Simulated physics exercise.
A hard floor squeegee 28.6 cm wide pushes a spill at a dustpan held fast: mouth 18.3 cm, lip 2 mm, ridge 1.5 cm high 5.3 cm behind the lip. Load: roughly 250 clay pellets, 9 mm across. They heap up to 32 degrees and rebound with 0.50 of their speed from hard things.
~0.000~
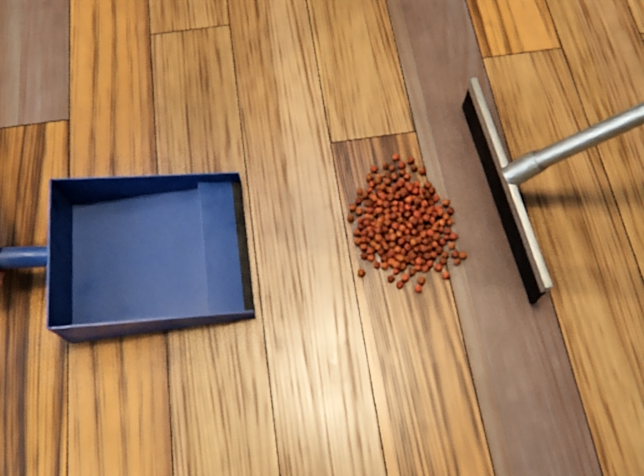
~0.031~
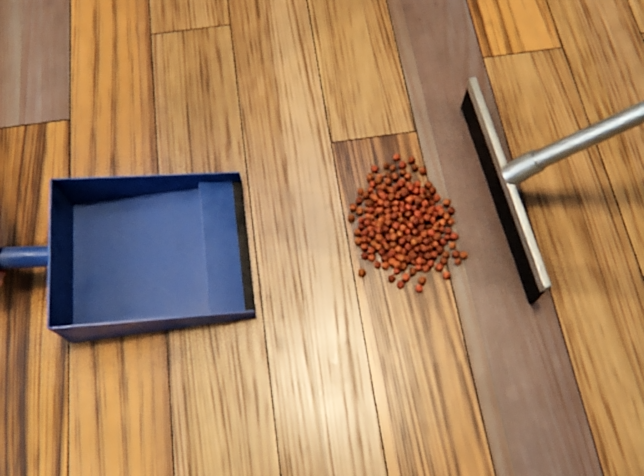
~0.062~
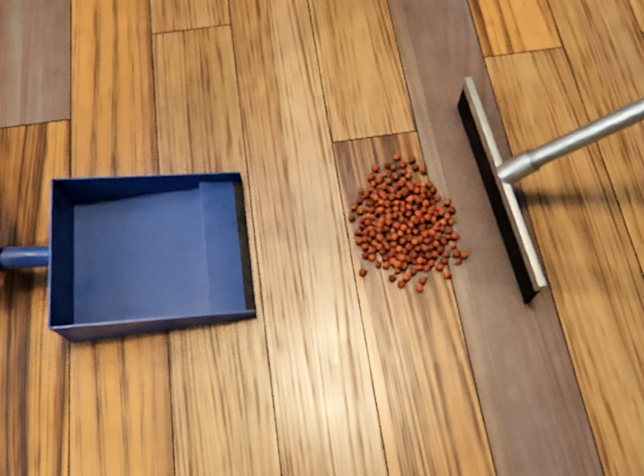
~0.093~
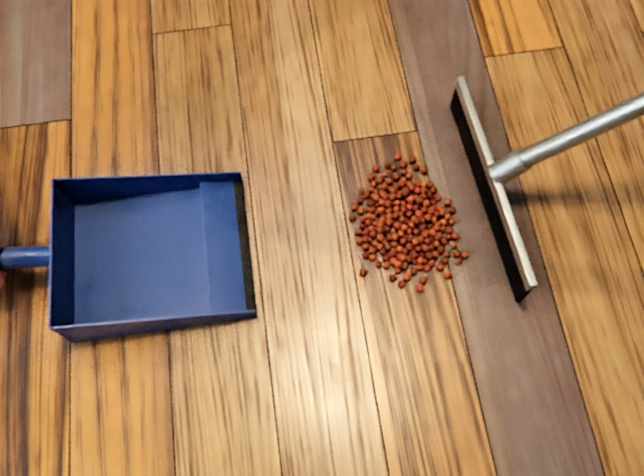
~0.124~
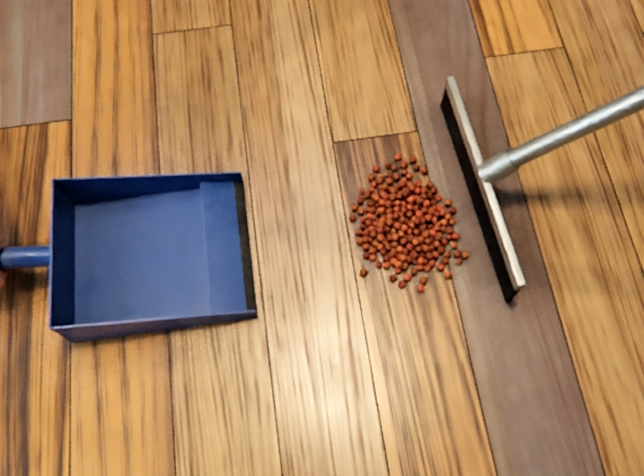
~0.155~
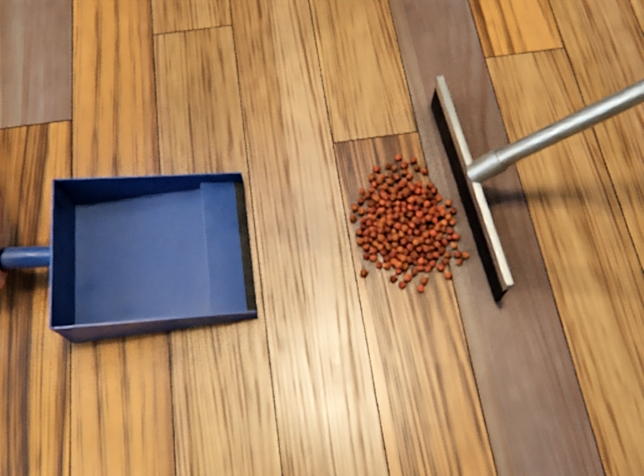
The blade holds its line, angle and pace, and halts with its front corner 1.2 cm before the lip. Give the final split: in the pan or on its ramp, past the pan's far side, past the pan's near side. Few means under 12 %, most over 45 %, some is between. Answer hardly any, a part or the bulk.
Pan: A part, far side: A part, near side: Hardly any.
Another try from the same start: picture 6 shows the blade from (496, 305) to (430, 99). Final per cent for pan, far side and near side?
Pan 50, far 5, near 20.
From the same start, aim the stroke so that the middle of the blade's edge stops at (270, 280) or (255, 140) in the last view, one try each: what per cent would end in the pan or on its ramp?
About 50 and 15 per cent.
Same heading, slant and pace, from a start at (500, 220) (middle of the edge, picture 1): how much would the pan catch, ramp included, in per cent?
About 40 per cent.
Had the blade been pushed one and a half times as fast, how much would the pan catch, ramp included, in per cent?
It would be near 40 per cent.
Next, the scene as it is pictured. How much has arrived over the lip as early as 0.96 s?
Some 35 per cent.
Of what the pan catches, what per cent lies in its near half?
Roughly 30 per cent.
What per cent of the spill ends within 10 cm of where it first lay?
Roughly 5 per cent.
Then, at 0.45 s, middle of the blade 15 cm from the lip; 0 % over the lip, far side 5 %, near side 5 %.
Then, at 0.64 s, middle of the blade 7 cm from the lip; 0 % over the lip, far side 10 %, near side 5 %.
Then, at 0.96 s, middle of the blade 2 cm from the lip; 35 % over the lip, far side 15 %, near side 10 %.
In the end, at 1.4 s, pan 35 %, far side 15 %, near side 10 %, in front of the lip or behind the blade 40 %.
